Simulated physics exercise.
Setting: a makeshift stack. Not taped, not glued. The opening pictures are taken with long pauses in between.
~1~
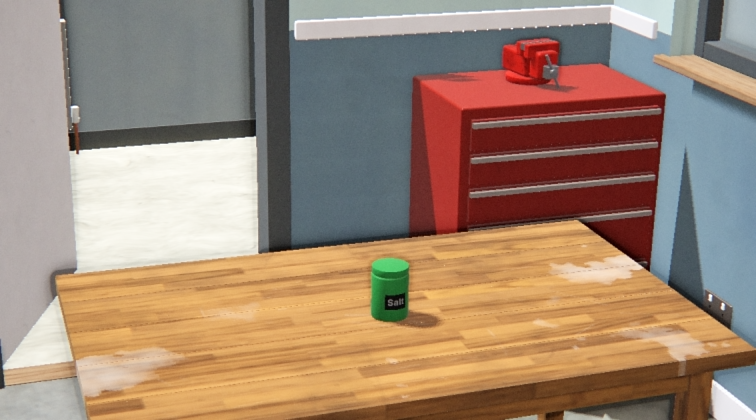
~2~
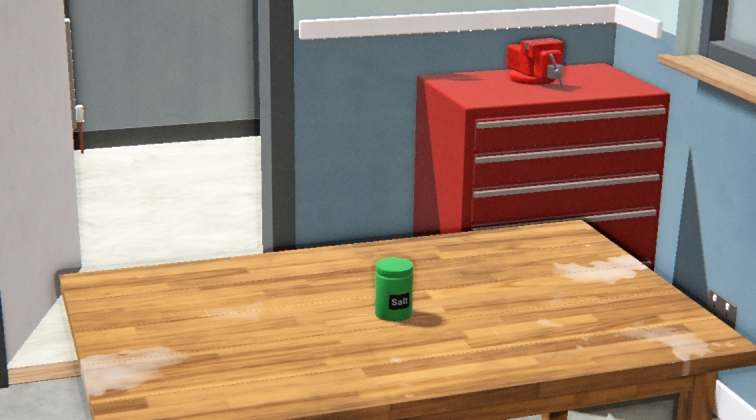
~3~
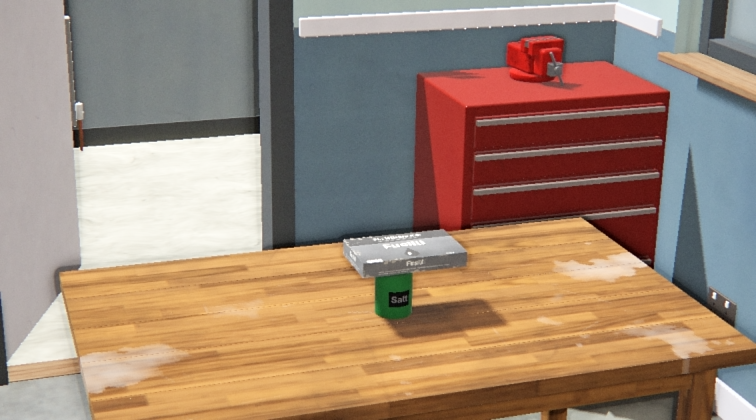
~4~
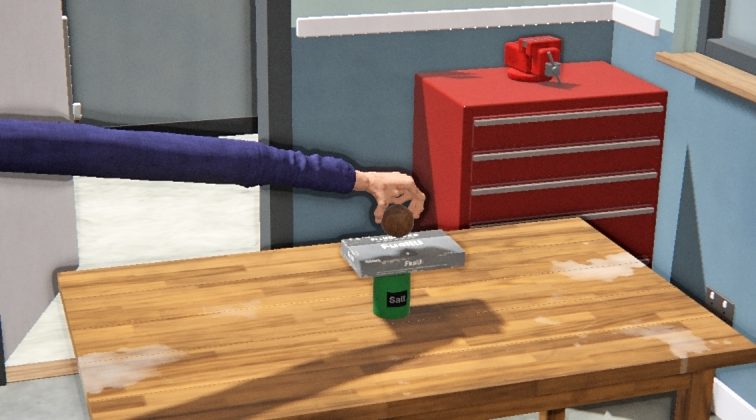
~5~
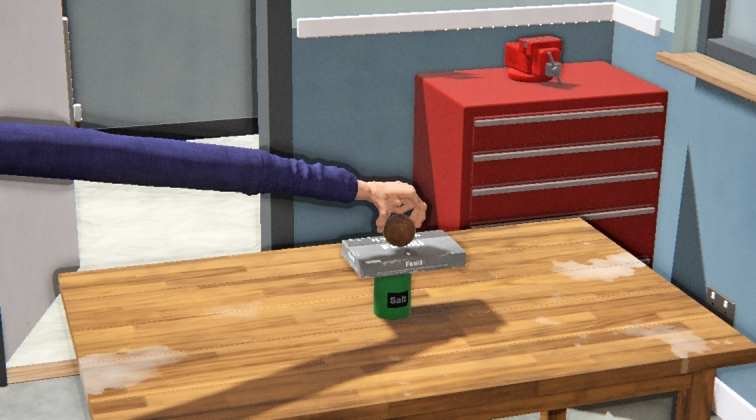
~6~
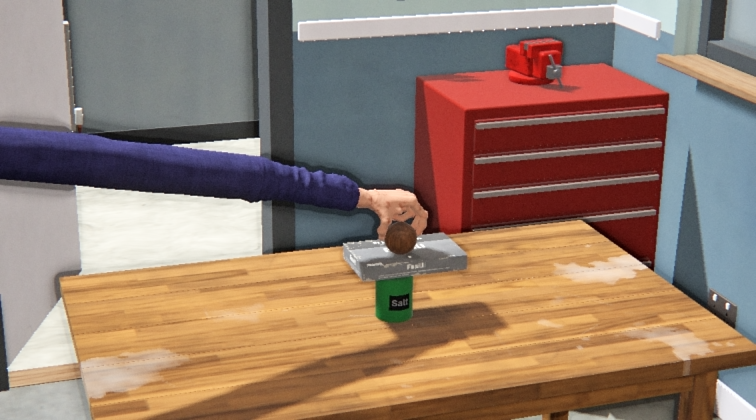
The clip opens on a green salt container standing alone on a wooden table, with a red drawer cabinet behind. A flat grey packet then appears lying across its top. Next, a purple-sleeved arm reaches in from the left, lowers a round brown onion onto the packet, and keeps hold of it.
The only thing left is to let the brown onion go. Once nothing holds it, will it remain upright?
Yes, it remains upright.
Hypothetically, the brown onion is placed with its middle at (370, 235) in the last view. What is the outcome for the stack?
Well, it survives then.
Then, 0.40 s past the last view, nothing moves.
Then, 1.10 s past the last view, brown onion resting near (401, 238).
Finally, all 3 still in place. Final places as the last picture's camera would see them, brown onion near (401, 238). The stack stays up.
